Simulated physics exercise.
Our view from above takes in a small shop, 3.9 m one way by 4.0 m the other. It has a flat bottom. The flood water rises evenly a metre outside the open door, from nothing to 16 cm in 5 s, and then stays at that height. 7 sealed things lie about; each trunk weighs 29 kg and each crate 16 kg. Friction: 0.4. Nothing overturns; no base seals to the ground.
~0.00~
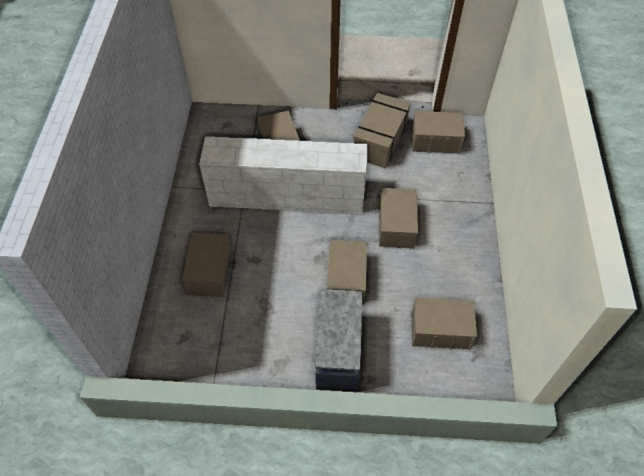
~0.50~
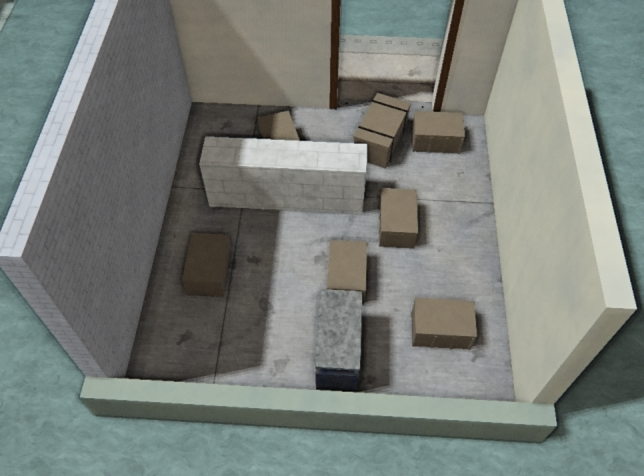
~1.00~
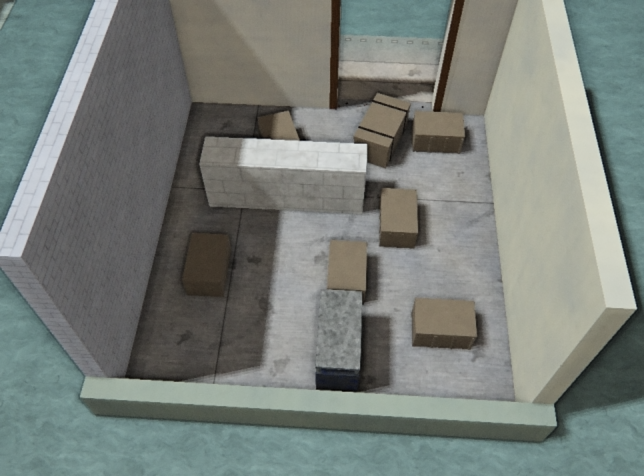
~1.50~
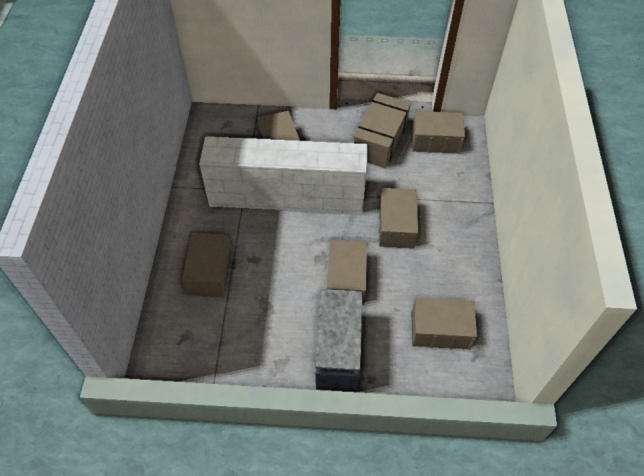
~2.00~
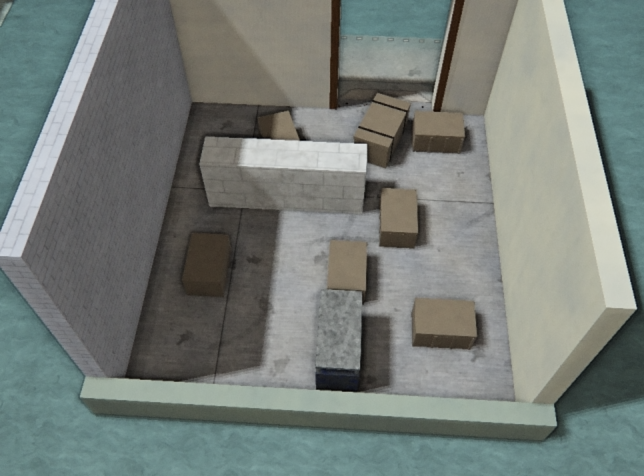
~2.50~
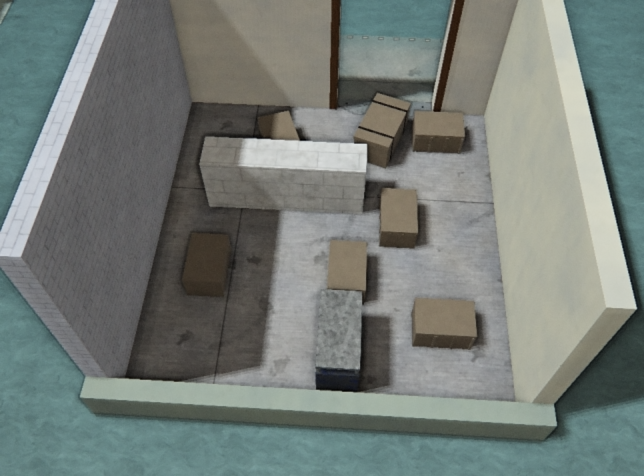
Water rises slightly outside the open doorway while the boxes inside the room stay still.
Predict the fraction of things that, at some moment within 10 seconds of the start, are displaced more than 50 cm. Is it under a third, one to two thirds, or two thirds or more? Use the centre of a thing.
One to two thirds.
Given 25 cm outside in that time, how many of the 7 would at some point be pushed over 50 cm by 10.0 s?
That would give 6.
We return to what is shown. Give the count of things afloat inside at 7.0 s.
Total: 1.
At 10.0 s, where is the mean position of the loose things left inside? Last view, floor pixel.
That lands at roughly (347, 263).
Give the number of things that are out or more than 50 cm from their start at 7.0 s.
The number I get is 2.
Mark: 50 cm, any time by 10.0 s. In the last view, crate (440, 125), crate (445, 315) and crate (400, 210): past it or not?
Taking them in turn, the first is beyond the limit, the second within the limit and the third beyond the limit.
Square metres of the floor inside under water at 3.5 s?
Flooded: Near 0.5 m2.
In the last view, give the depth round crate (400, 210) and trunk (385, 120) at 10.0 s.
Roughly 8 and 8 cm.
After 3.5 s 0 of 7 are over 50 cm from their spots; 0 afloat.
After 4.5 s 0 of 7 are over 50 cm from their spots; 0 afloat.
After 7.0 s 2 of 7 are over 50 cm from their spots; 1 afloat.
After 10.0 s 4 of 7 are over 50 cm from their spots, and 4 have been at some point; 3 afloat.
